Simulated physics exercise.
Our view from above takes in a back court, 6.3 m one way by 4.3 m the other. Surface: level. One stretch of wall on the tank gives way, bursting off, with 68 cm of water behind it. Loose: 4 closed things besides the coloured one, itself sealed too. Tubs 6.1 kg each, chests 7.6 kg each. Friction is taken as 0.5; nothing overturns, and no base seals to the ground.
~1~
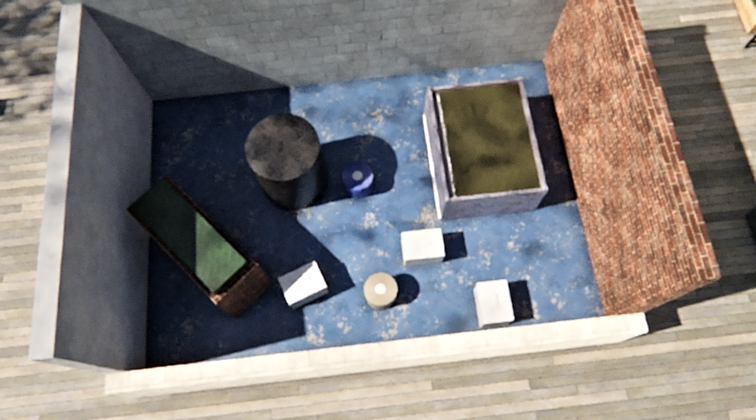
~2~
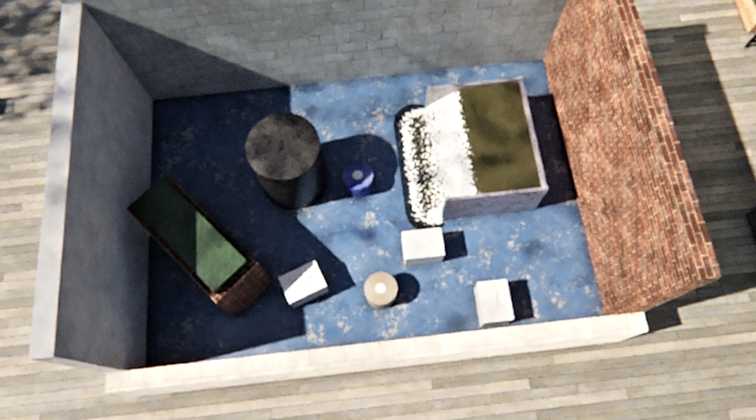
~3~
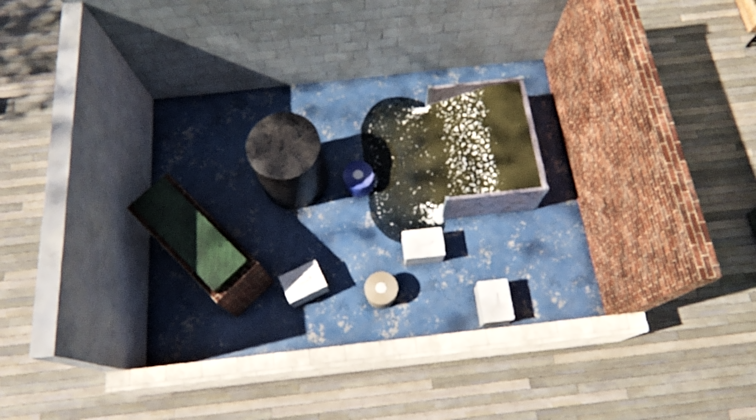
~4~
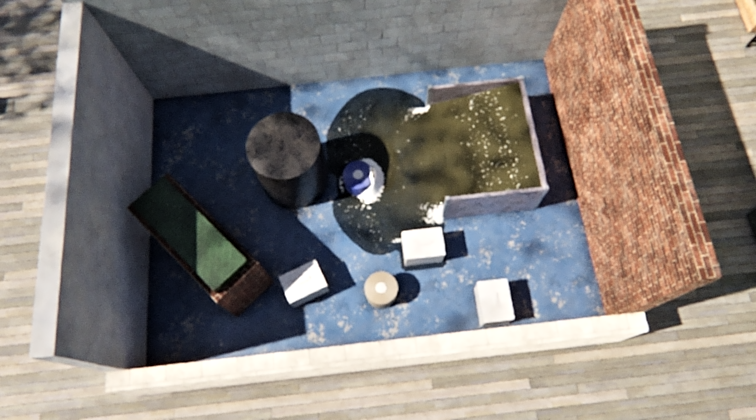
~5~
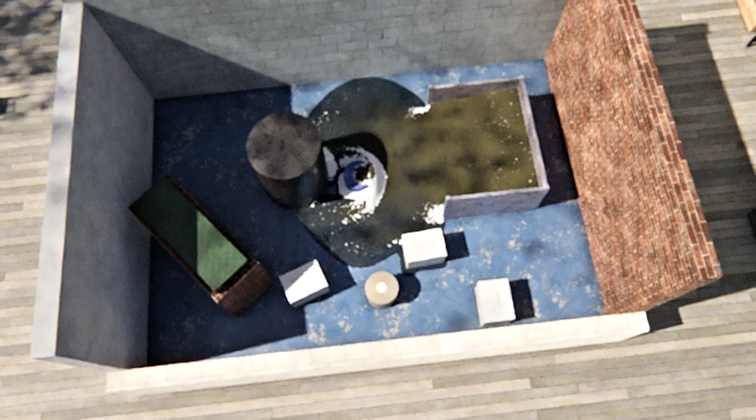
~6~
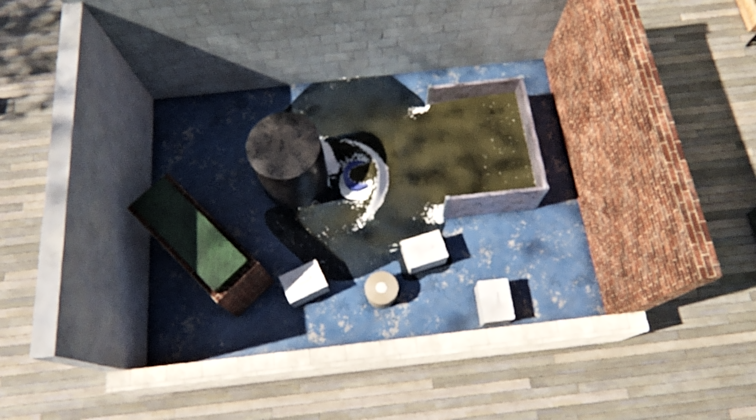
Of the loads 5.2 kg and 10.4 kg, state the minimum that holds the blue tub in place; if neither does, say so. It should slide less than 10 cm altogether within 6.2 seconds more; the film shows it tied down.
Lightweight and heavyweight both lose.
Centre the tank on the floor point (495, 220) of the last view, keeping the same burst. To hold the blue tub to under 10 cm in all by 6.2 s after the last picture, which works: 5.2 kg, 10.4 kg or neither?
In that case the answer is that both weights fall short.
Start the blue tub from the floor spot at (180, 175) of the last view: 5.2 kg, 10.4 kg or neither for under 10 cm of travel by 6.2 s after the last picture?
Short version: Not even the heavier.
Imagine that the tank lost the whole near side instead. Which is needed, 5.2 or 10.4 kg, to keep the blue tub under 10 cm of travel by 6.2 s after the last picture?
Under that change, only the second option works.
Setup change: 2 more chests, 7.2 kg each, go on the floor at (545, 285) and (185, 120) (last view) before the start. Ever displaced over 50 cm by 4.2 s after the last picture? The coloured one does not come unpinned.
Going through them in that order, the answers are not too far and too far.
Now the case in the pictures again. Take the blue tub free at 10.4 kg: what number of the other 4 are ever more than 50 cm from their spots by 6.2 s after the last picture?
By my tally, 3.
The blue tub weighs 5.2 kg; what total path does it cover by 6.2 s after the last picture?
About 500 cm altogether.
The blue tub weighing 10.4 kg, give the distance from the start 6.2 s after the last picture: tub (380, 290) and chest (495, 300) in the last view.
In order, they end up 80 cm and 80 cm from where they began.
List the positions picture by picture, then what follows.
In the first picture, the blue tub at (357, 176), on the bottom; water covers 2.3 m2; 0 of 5 have shifted.
In the second picture, the blue tub at (358, 175), on the bottom; 3.3 m2 under water; 0 of 5 have shifted.
In the third picture, the blue tub at (358, 175) rests on the ground; water covers 4.5 m2; 0 of 5 have shifted.
In the fourth picture, the blue tub at (358, 175), on the bottom; 5.8 m2 under water; 0 of 5 have shifted.
In the fifth picture, the blue tub at (359, 175) rests on the ground; 7.2 m2 under water; 0 of 5 have shifted.
In the sixth picture, the blue tub at (358, 175), on the bottom; water covers 8.6 m2; 1 of 5 have shifted.
Then, 0.6 s after the last picture the blue tub would be 150 cm from its start with 5.2 kg and 138 cm from its start with 10.4 kg; 14 cm of water round it then.
Then, 2.3 s after the last picture the blue tub would be 245 cm from its start with 5.2 kg and 237 cm from its start with 10.4 kg; 17 cm of water round it then.
Then, 4.2 s after the last picture the blue tub would be 299 cm from its start with 5.2 kg and 247 cm from its start with 10.4 kg; 10 cm of water round it then.
Then, 6.2 s after the last picture the blue tub would be 202 cm from its start with 5.2 kg and 168 cm from its start with 10.4 kg; 9 cm of water round it then.
